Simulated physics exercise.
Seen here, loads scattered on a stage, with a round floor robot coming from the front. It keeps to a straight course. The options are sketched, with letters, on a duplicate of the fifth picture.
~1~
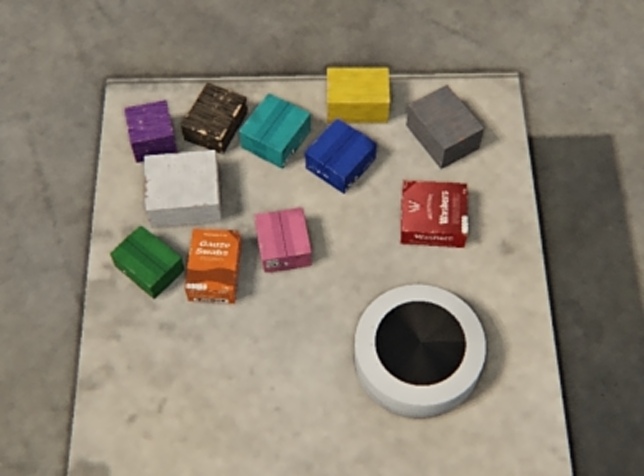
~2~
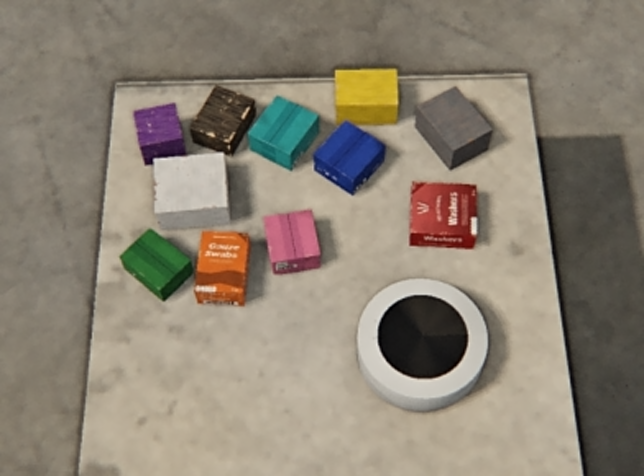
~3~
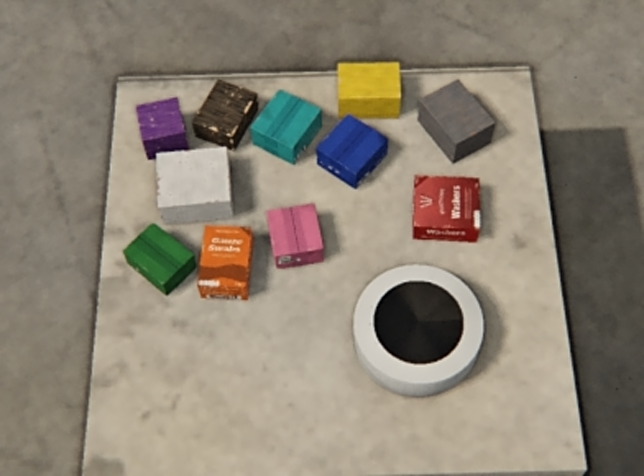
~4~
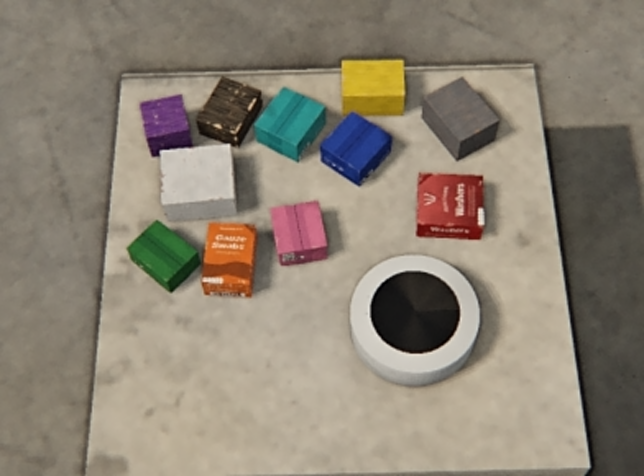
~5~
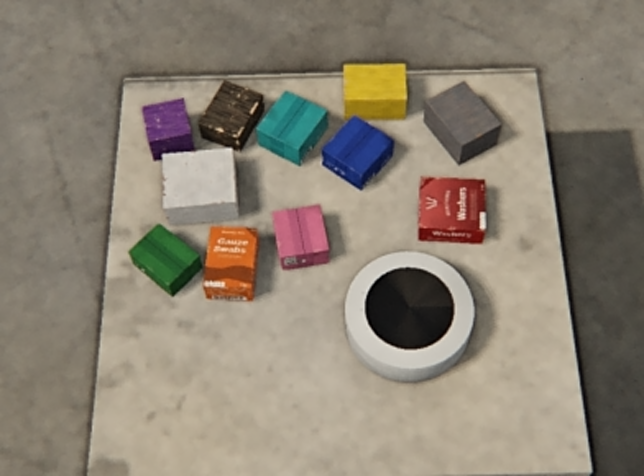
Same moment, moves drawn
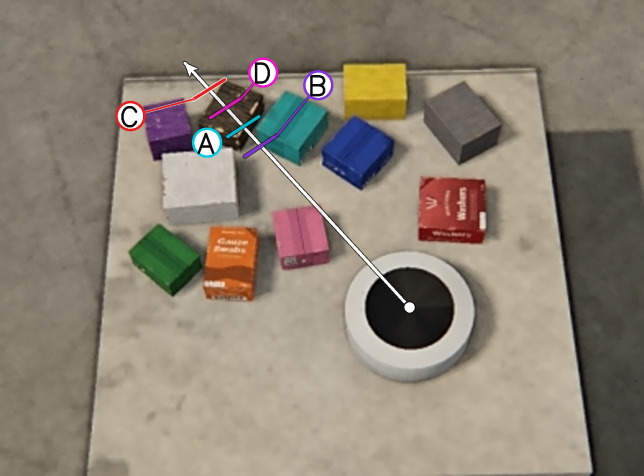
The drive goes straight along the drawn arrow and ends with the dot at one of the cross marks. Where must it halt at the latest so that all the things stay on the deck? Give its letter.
B is the last safe stop.
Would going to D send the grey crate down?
No.
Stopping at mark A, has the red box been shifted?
By then, no.
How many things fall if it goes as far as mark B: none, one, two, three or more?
By then, none.
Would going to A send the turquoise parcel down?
By then, no.
On the marked copy, A at (243, 126); B at (261, 146); C at (209, 89); D at (226, 108); the arrow from (410, 307) to (185, 63); the white dot at (410, 307).
With B. Early on, robot (352, 255); pink parcel (273, 216); yellow crate (375, 93).
Further on, robot (299, 197); black crate (226, 110); white crate (175, 180).
At the end, robot (262, 157); black crate (201, 70); turquoise parcel (283, 91); nothing has fallen.
As for the rest, A drops the black crate; C drops the pink parcel and black crate; D drops the black crate.
